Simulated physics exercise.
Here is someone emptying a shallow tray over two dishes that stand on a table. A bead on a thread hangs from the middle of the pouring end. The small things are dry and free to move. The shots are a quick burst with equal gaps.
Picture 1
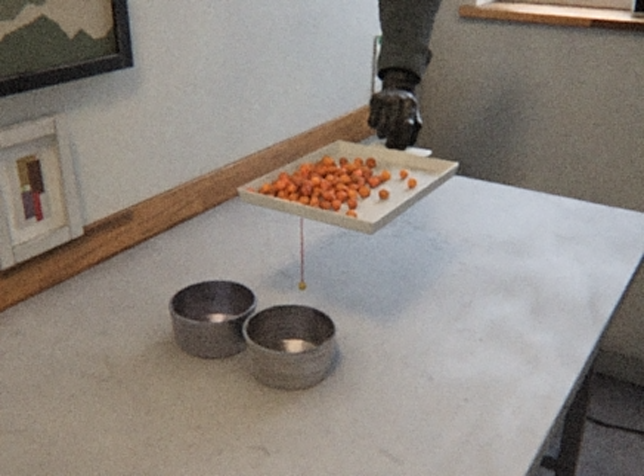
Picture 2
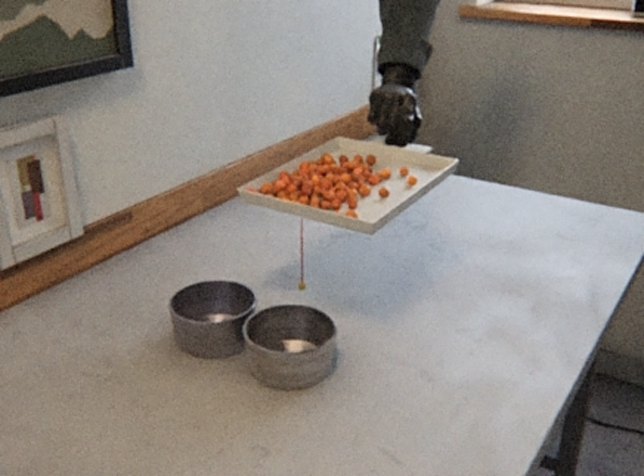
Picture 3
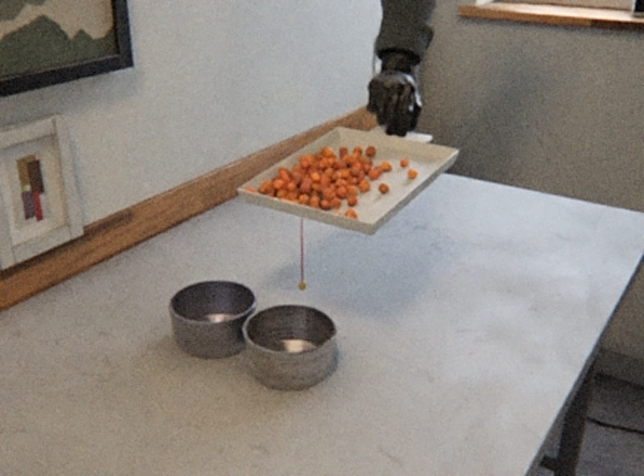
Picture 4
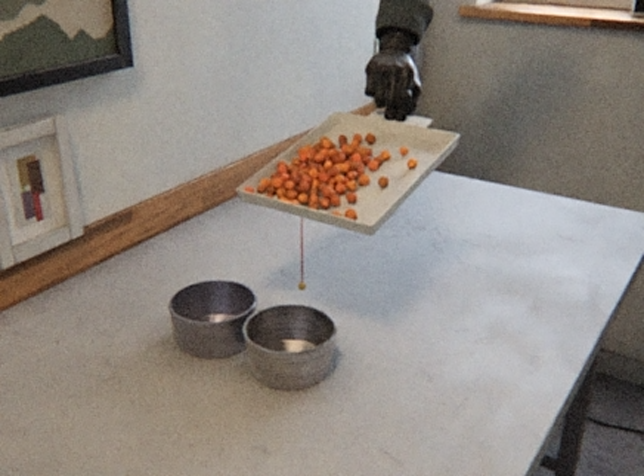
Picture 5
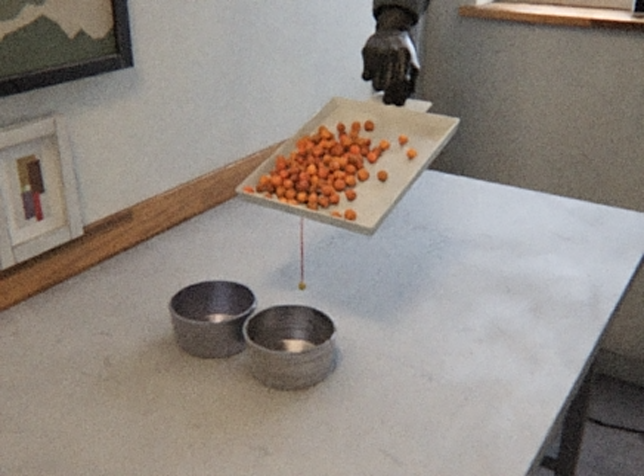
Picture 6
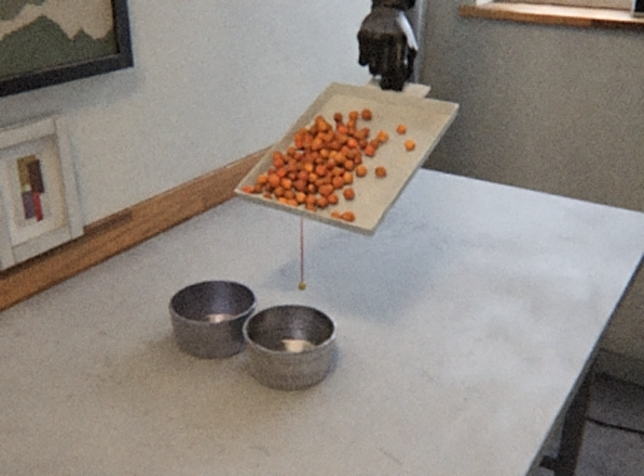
The view looks down at an angle onto a pale tabletop beside a light wall with a wooden strip, the camera keeping still. A dark hand at the top grips a cream tray heaped with small orange pieces, above two grey metal dishes, while a bead hangs on a reddish thread from the tray's near edge. The hand, at first nearly still, raises the tray's far end, tilting it steadily towards the viewer as the pieces stay bunched on it.
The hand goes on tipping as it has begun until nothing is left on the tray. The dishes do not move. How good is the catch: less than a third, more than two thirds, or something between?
Caught overall: More than two thirds.
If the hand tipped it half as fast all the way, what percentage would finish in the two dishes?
Near 80 %.
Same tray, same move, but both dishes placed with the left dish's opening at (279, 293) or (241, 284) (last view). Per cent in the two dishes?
The first gives 30 %, the second 30 %.
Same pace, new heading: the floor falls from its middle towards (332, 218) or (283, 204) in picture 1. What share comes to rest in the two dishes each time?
In turn 50 and 50 in a hundred.
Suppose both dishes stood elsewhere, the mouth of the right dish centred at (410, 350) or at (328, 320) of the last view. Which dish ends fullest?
The first try: The left-hand dish. The second: The dish on the right.
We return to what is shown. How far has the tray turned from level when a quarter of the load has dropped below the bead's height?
Near 115 degrees.
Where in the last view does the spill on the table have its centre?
At about (335, 387).
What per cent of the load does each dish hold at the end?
Left dish near 20 in a hundred; right dish near 60.
Soon, tray tipped steeply; most on the tray; a stray few in the right dish; a small part in the air.
A while on, tray tipped past a quarter turn; about a third on the tray; about a quarter in the right dish; a stray few in the left dish; a small part outside both; about a third in the air.
Towards the end, tray tipped past a quarter turn; about half in the right dish; about a quarter in the left dish; about a quarter outside both.
Finally, tray tipped past a quarter turn; about half in the right dish; about a quarter in the left dish; about a quarter outside both.
